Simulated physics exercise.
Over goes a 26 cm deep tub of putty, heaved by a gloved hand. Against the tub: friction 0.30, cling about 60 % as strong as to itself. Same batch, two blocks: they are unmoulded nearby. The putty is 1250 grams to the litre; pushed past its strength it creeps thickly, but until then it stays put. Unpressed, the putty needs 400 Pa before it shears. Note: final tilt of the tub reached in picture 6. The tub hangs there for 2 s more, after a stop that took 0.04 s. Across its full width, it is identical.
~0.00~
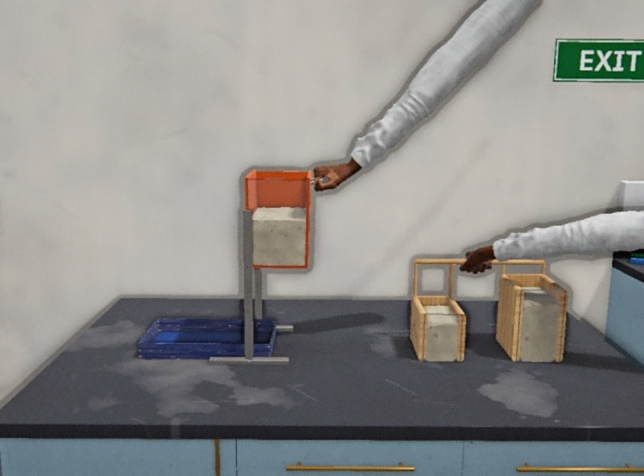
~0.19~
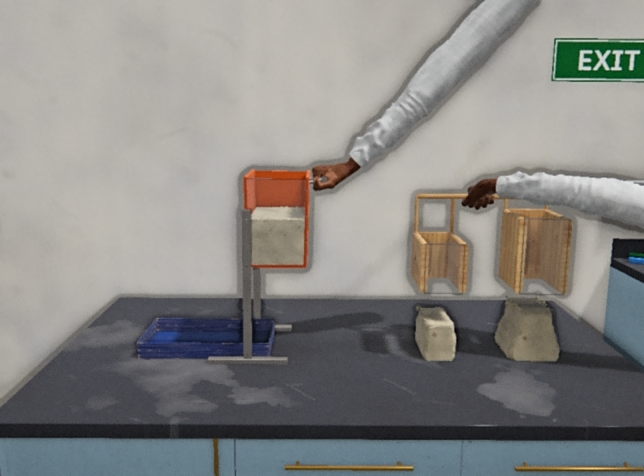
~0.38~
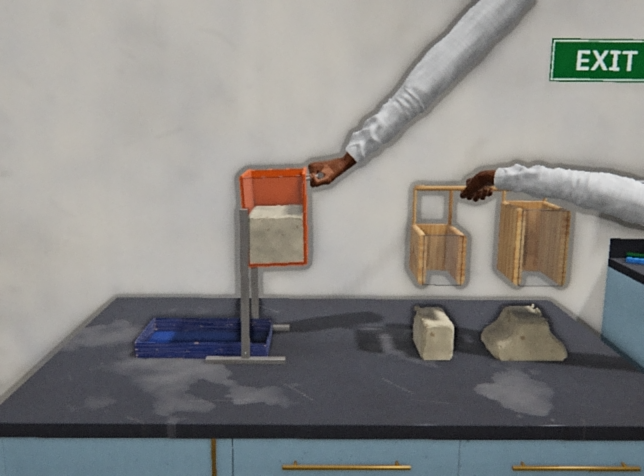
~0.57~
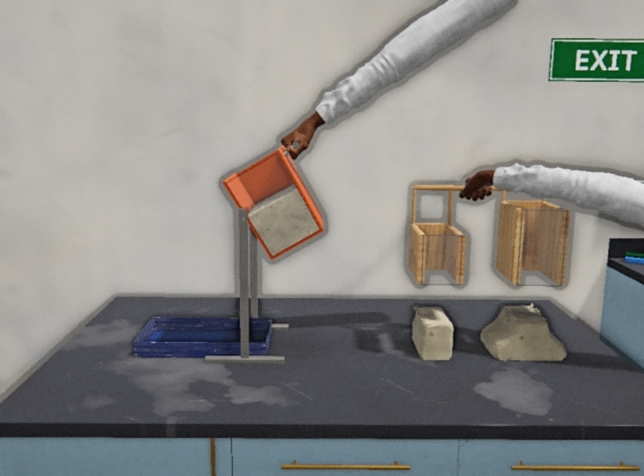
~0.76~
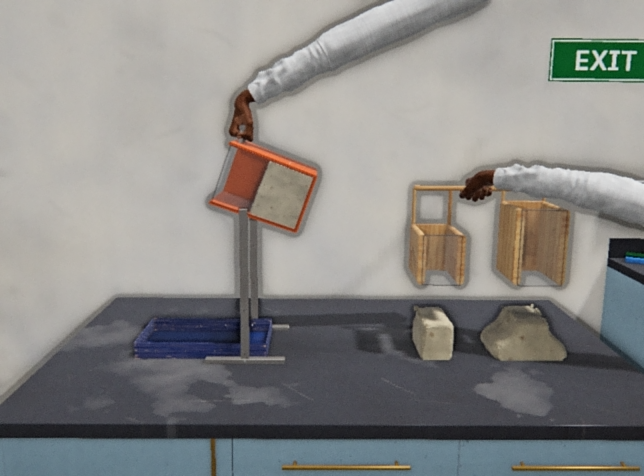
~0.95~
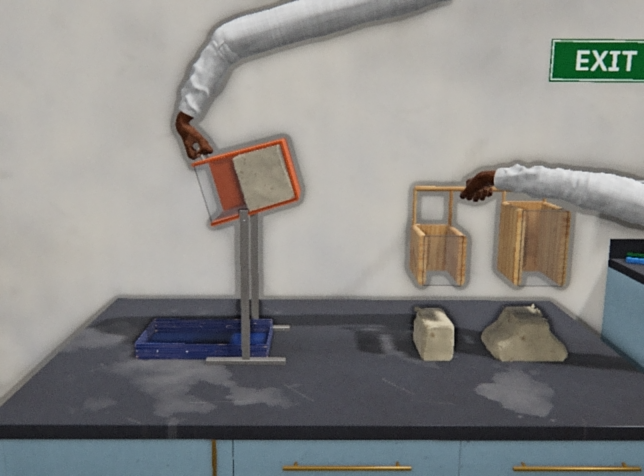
Gloved-sleeved arms lifting wooden moulds off two grey putty blocks, the right one slumping, then turning an orange tub leftward onto its side.
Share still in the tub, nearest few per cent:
0 %.
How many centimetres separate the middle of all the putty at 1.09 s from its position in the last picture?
Some 5 cm.
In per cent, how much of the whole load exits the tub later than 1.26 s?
About 75 percent.
By 1.09 s, the tub is at 106 degrees and holds 100 %.
By 1.26 s, the tub is at 106 degrees and holds 74 %.
By 1.43 s, the tub is at 106 degrees and holds 45 %.
By 1.60 s, the tub is at 106 degrees and holds 29 %.
By 2.95 s, at the end, the tub is at 106 degrees and holds 0 %.
